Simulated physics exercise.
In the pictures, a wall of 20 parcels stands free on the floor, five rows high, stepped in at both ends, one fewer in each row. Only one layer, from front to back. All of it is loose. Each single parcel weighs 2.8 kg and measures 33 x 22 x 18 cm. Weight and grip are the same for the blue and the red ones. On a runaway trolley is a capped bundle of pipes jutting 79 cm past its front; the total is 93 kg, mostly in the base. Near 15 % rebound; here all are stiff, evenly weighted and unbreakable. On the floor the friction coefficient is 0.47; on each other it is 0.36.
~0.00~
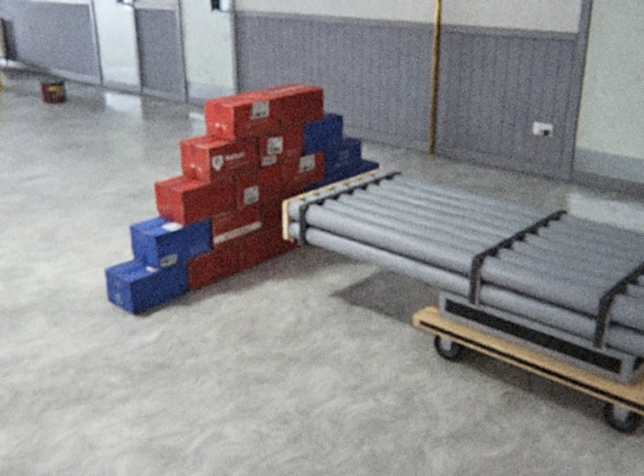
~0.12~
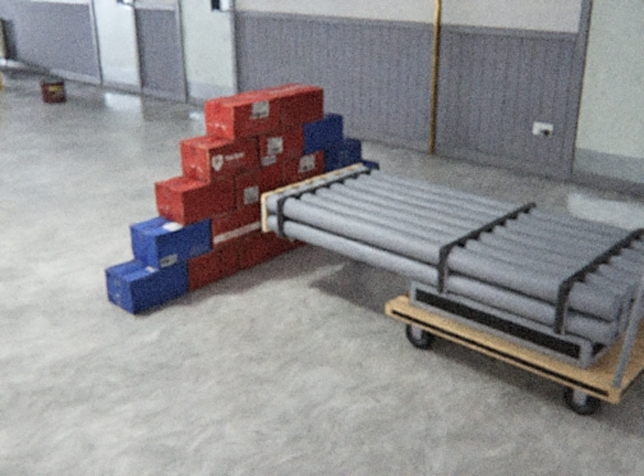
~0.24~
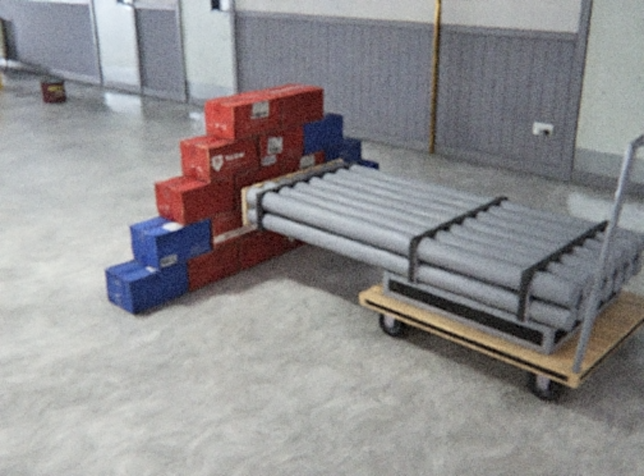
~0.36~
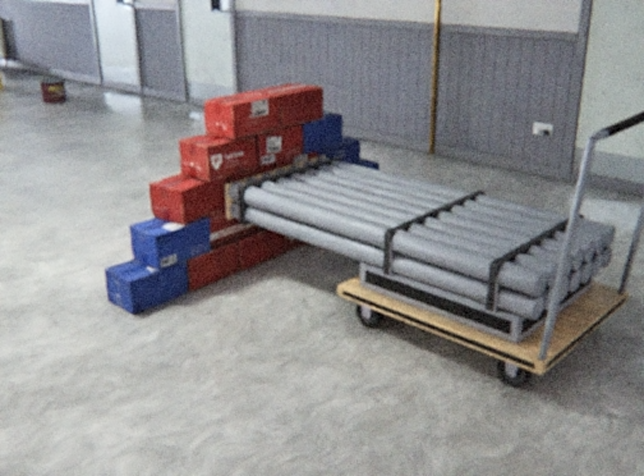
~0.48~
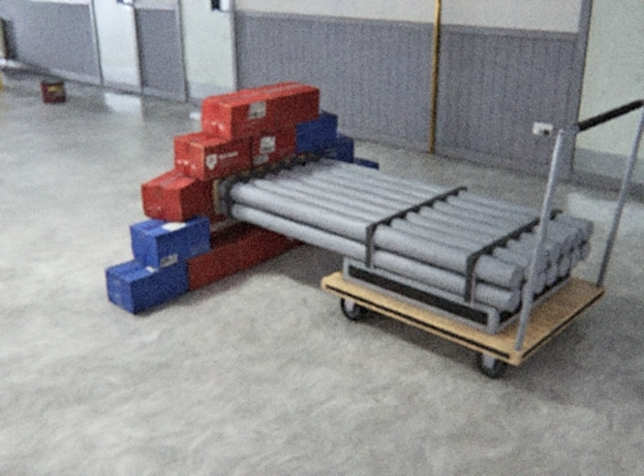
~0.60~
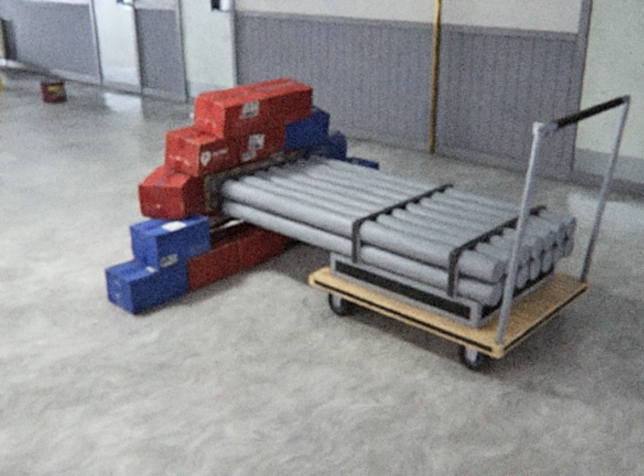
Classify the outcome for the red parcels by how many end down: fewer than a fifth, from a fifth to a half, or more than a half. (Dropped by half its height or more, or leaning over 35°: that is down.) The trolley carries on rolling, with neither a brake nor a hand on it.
It is more than a half.
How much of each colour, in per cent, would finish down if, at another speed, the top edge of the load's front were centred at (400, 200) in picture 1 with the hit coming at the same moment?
Blue 20%, red 60%.
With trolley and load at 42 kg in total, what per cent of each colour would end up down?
Down by colour: Blue 40, red 80 per cent.
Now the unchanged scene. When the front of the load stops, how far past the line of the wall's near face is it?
Rest position: Approx. 80 centimetres beyond.
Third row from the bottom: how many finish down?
That row ends with 4 down.
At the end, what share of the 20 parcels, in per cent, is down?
About 65% of them.
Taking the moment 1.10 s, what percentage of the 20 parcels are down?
At that instant, 65 percent.
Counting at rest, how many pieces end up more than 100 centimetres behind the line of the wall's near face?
Roughly 2 of them.
After 0.70 s, load 28 cm past the wall's line, still rolling; 1 of the 12 red parcels down (1 of 20 in all colours); top red parcel 12° from how it stood; top blue parcel 13° from how it stood.
After 0.88 s, load 38 cm past the wall's line, still rolling; 5 of the 12 red parcels down (6 of 20 in all colours); top red parcel 4° from how it stood; top blue parcel 8° from how it stood.
After 1.10 s, load 49 cm past the wall's line, still rolling; 10 of the 12 red parcels down (13 of 20 in all colours); top red parcel 4° from how it stood, 19 cm lower; top blue parcel on its side.
After 1.58 s, load 69 cm past the wall's line, still rolling; 10 of the 12 red parcels down (13 of 20 in all colours); top red parcel on its side; top blue parcel on its side.
In the end (2.4 s), load 81 cm past the wall's line, stopped; 10 of the 12 red parcels down (13 of 20 in all colours); top red parcel upside down; top blue parcel on its side. That is 83 per cent. From the last view, middles, top red parcel near (141, 184), top blue parcel near (227, 156).
